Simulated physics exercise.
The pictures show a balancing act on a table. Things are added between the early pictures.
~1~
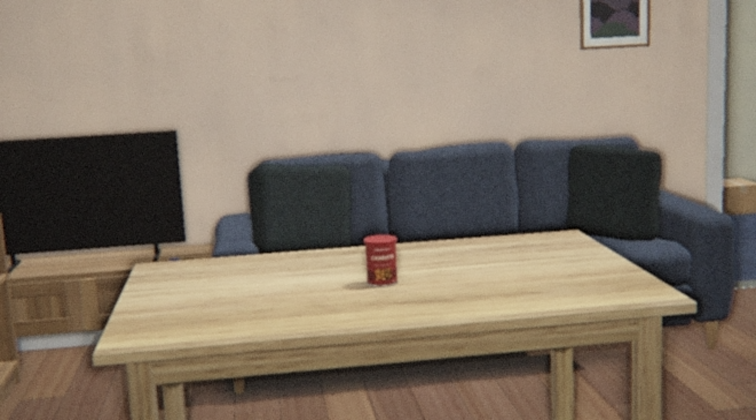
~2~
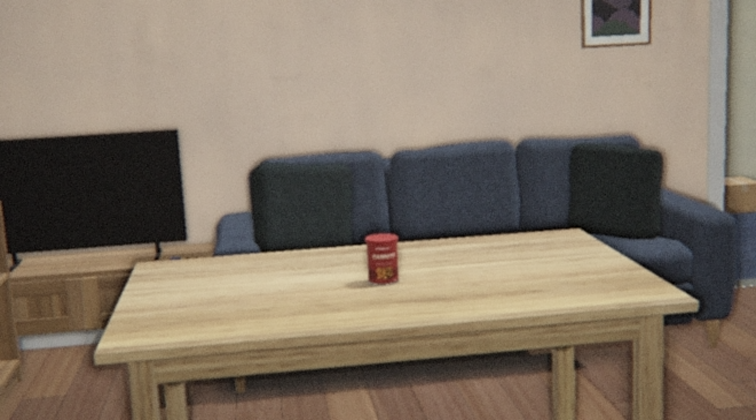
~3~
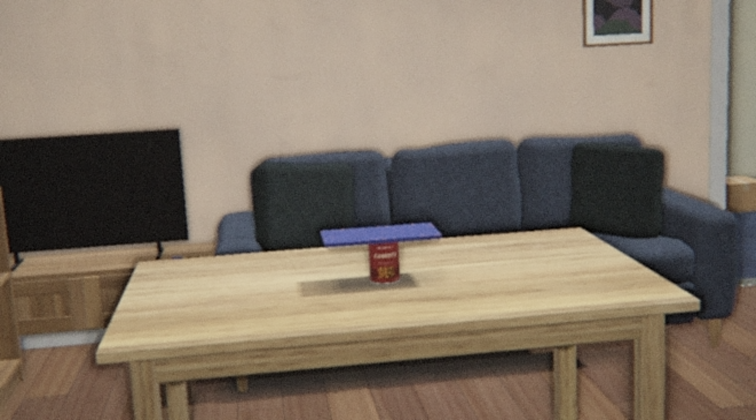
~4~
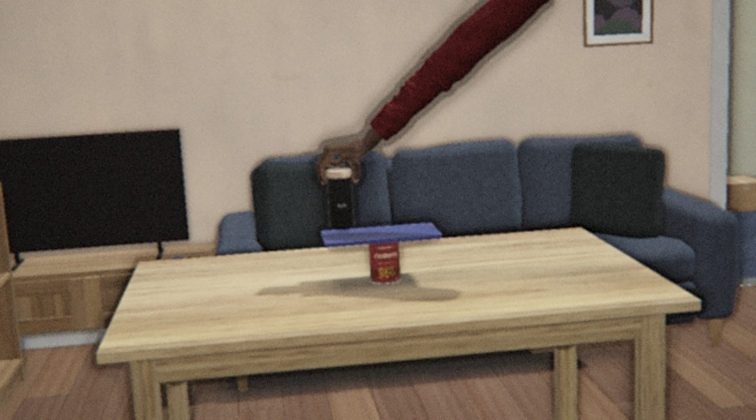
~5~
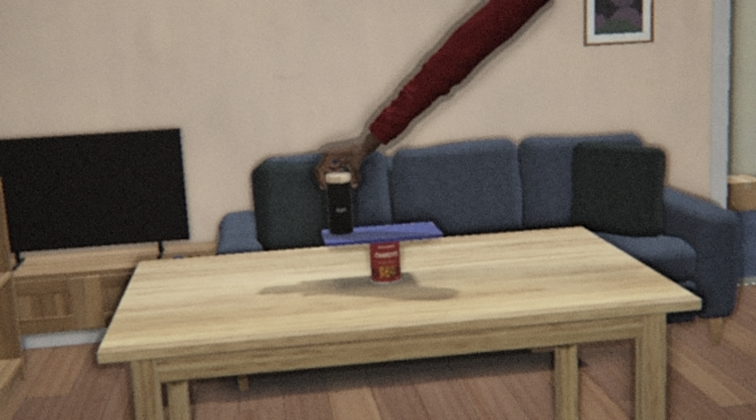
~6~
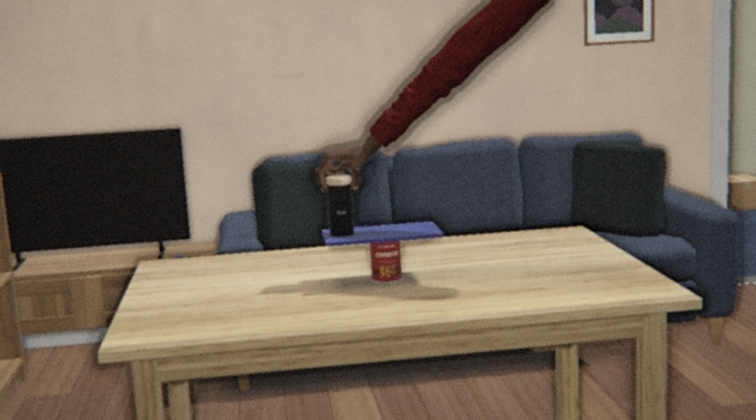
A blue board appears on top of the red tin, which stands alone on the wooden table at first. A red-sleeved arm then comes into view from the upper right, its hand lowering a black jar slightly onto the board's left side, where the hand stays on it.
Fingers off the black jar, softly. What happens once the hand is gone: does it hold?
In the end the stack comes apart.
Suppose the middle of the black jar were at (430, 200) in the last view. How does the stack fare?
Then it comes apart.
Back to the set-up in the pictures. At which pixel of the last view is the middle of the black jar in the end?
At about (300, 274).
Then, 0.30 s after the last picture, black jar now fallen; blue board tipped 22° from how it was.
Then, 0.50 s after the last picture, blue board tipped 71° from how it was.
Then, 1.10 s after the last picture, blue board tipped 51° from how it was.
At rest, fallen, black jar; tipped over in the stack, blue board; red tin in place. Seen from the same camera at the end, black jar near (300, 274). The stack gives way.
